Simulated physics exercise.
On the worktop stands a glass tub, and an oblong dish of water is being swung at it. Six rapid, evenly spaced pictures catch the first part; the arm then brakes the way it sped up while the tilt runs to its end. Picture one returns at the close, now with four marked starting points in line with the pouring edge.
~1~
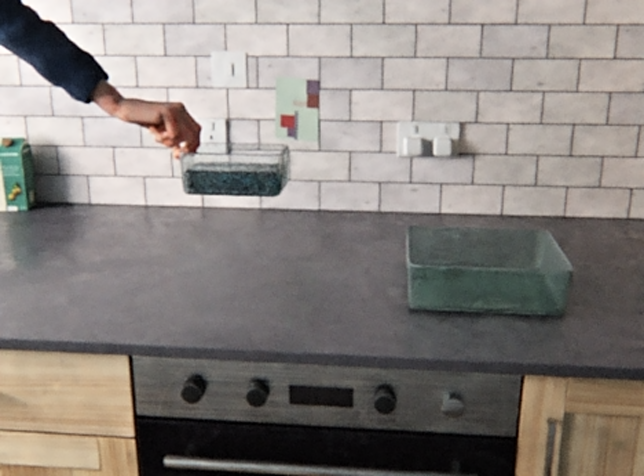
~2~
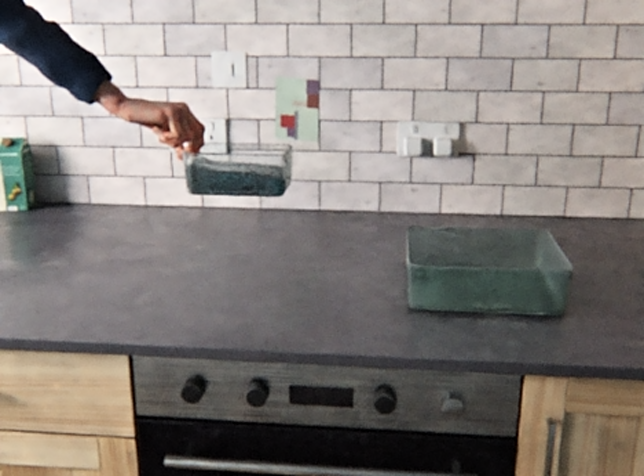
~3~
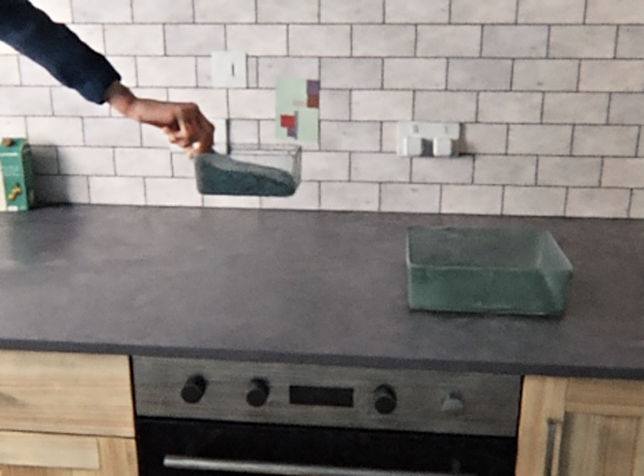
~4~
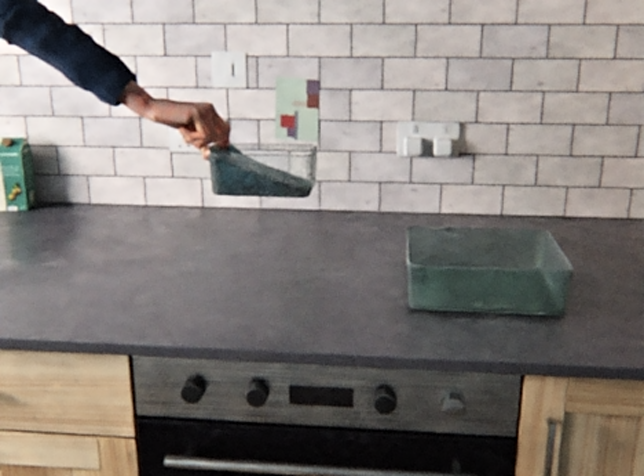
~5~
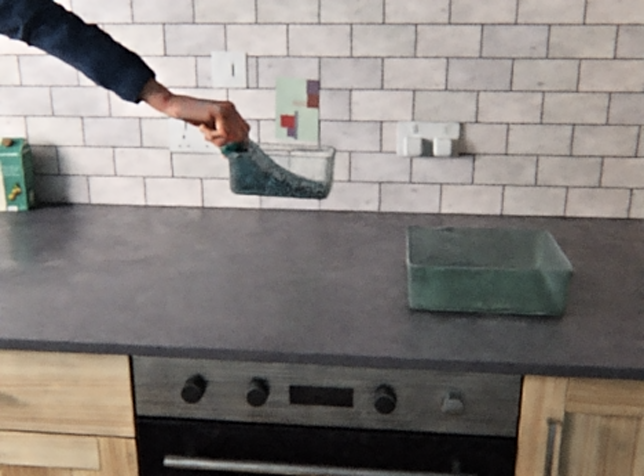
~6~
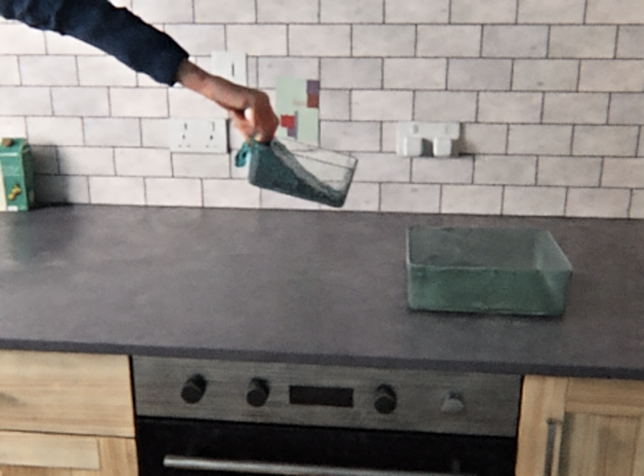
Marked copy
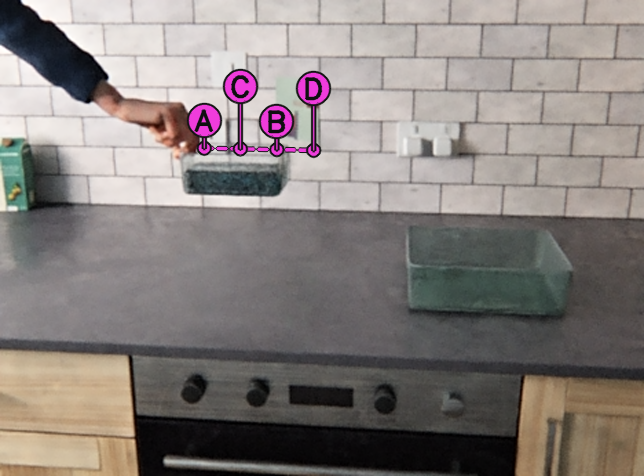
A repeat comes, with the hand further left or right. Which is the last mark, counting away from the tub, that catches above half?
Take D.
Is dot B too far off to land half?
Yes, it does.
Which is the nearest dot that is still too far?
It is B.
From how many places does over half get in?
One of them.
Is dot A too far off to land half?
Yes, it does.
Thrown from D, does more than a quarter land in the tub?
Yes, it does.
In magenta, A at (204, 148); B at (276, 149); C at (240, 148); D at (313, 150).
If A is chosen, about 2 % lands in the tub, 97 % falls short.
If B is chosen, about 33 % lands in the tub, 61 % falls short and 6 % goes beside or beyond.
If C is chosen, about 10 % lands in the tub, 87 % falls short and 3 % goes beside or beyond.
If D is chosen, about 70 % lands in the tub, 22 % falls short and 9 % goes beside or beyond.
